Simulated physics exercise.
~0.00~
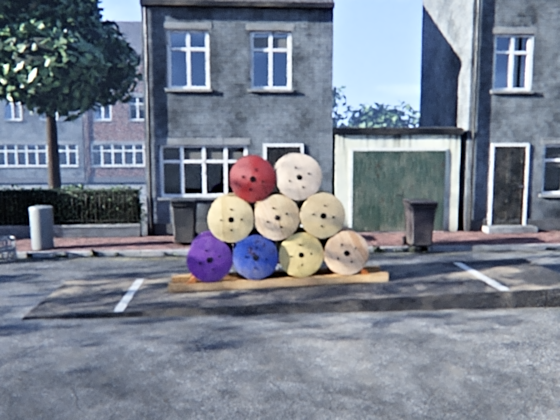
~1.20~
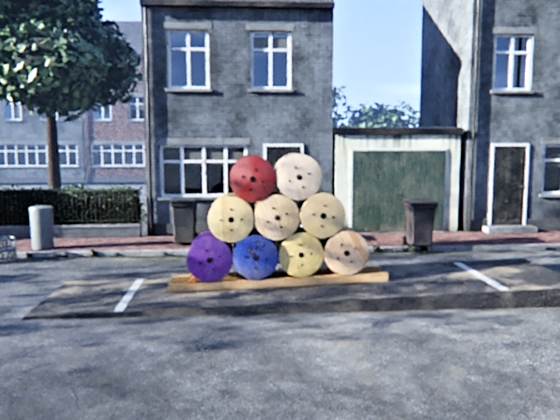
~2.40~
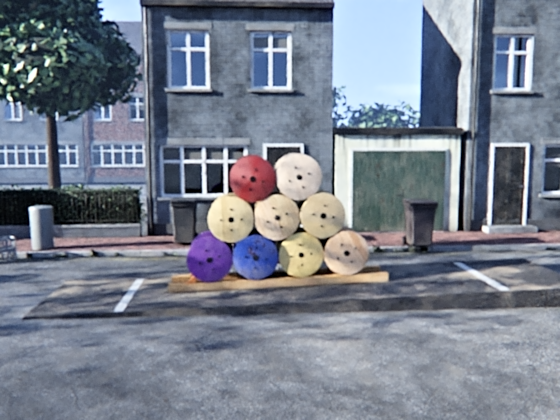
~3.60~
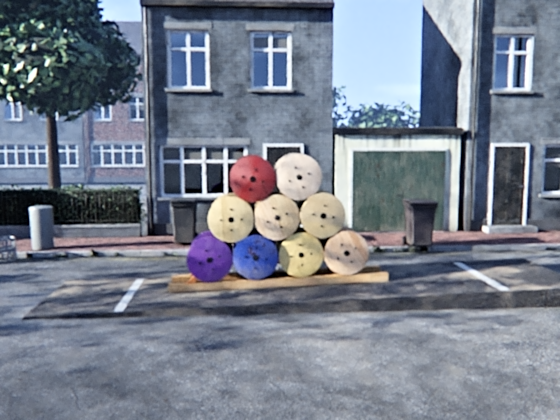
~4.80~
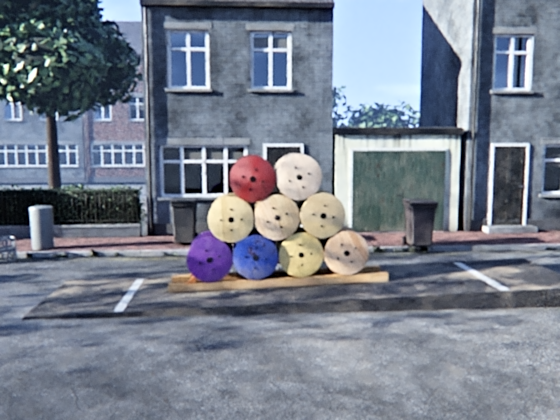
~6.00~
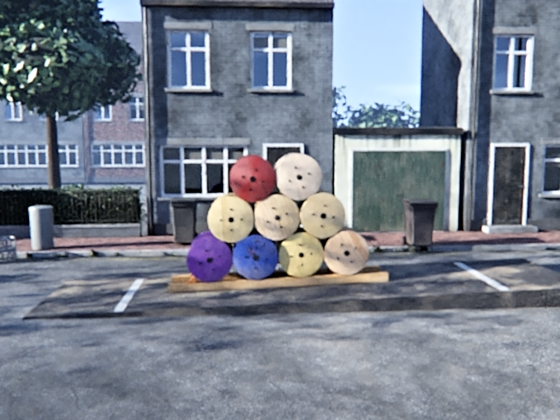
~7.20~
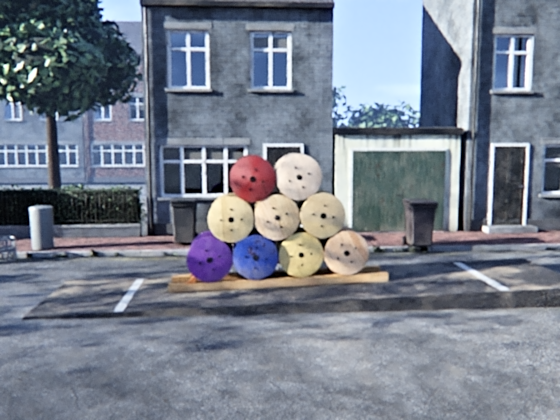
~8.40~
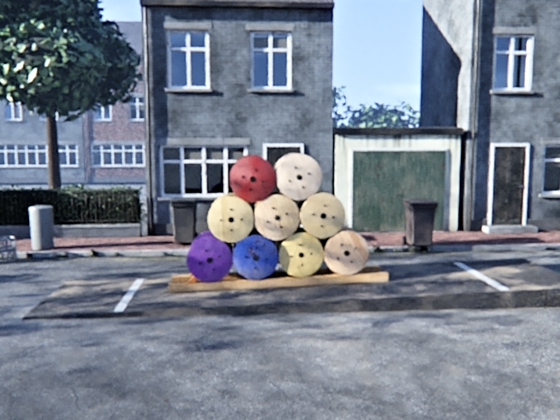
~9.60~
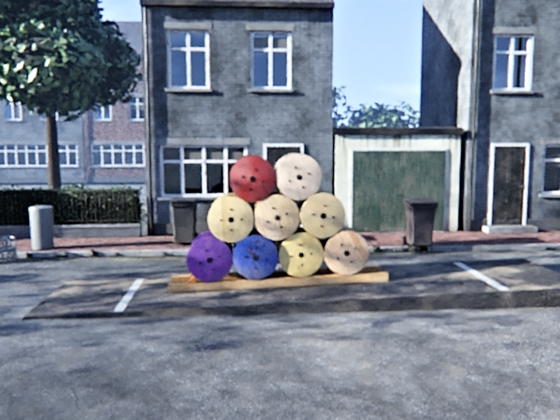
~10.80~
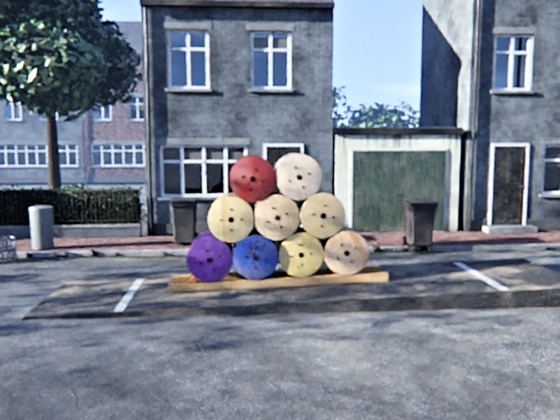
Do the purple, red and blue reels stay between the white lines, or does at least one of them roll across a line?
All of them stay between the white lines. The purple and blue reels remain on the bearers and the red one keeps its place on top of the pile.
